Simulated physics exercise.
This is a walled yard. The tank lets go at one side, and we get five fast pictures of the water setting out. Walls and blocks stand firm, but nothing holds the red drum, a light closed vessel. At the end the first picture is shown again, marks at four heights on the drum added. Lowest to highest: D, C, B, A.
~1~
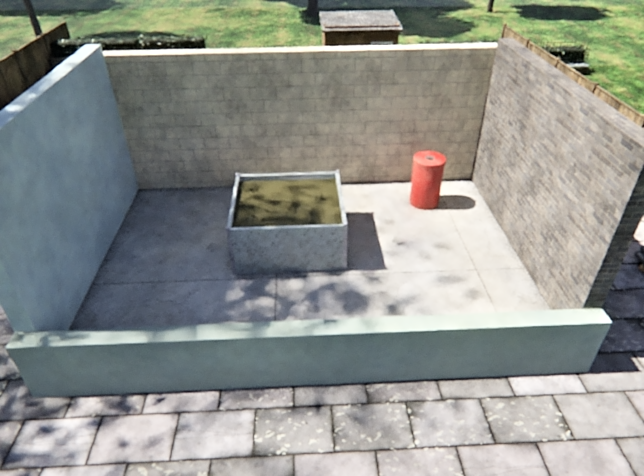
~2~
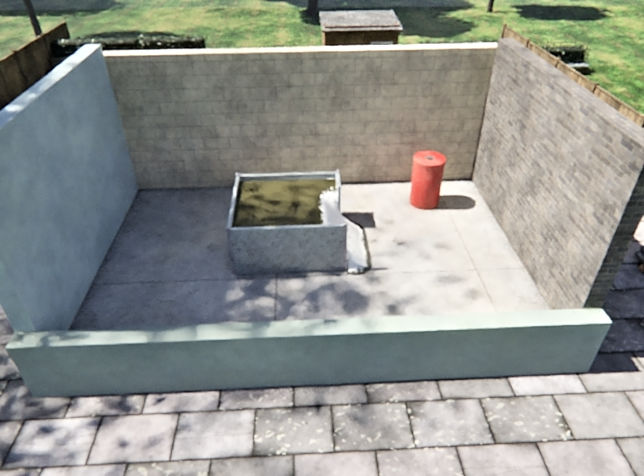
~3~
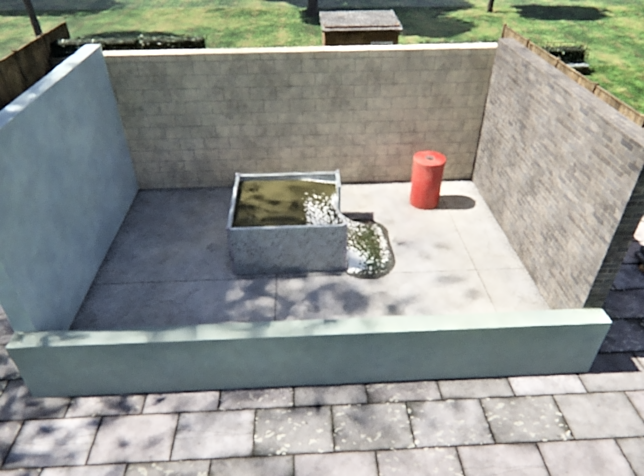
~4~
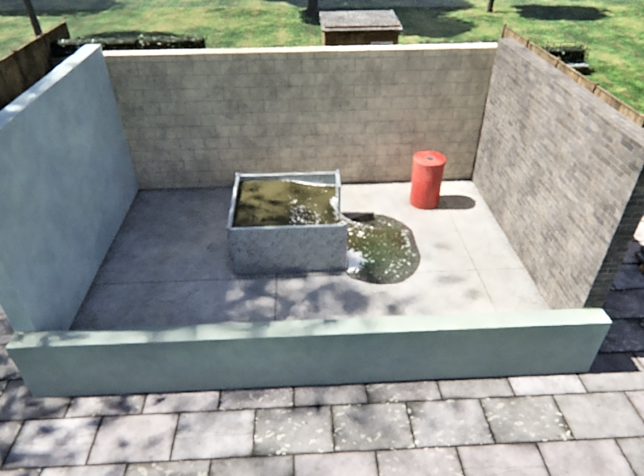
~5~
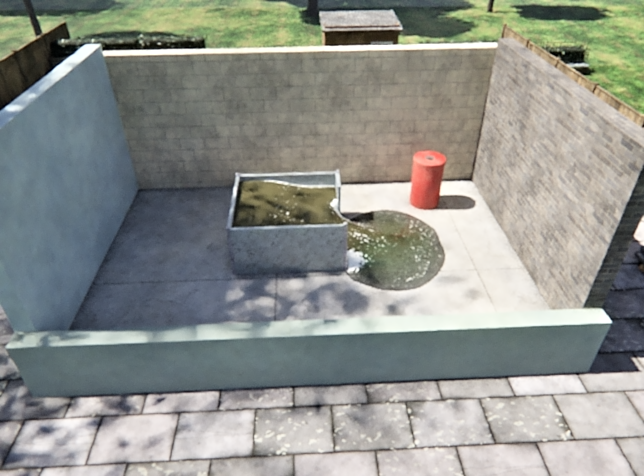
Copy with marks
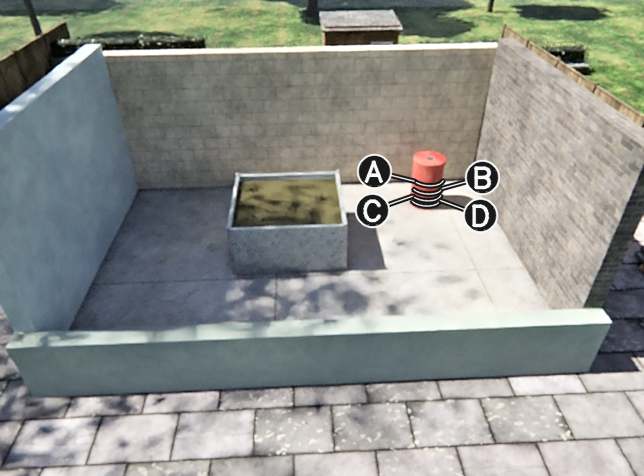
In a walled yard, murky water pours from a tank's right side and spreads rightward.
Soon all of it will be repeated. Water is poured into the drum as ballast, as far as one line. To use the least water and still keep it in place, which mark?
It is C.
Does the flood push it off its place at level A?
No, that is safe.
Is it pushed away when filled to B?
No, that is safe.
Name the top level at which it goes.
That would be D.
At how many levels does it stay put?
Three of them.
On the marked copy, A at (431, 185); B at (430, 194); C at (429, 200); D at (428, 206); from the bottom up D, C, B, A.
With A, it does not move.
With B, it does not move.
With C, it does not move.
With D, it is pushed about 3 times its own width away.
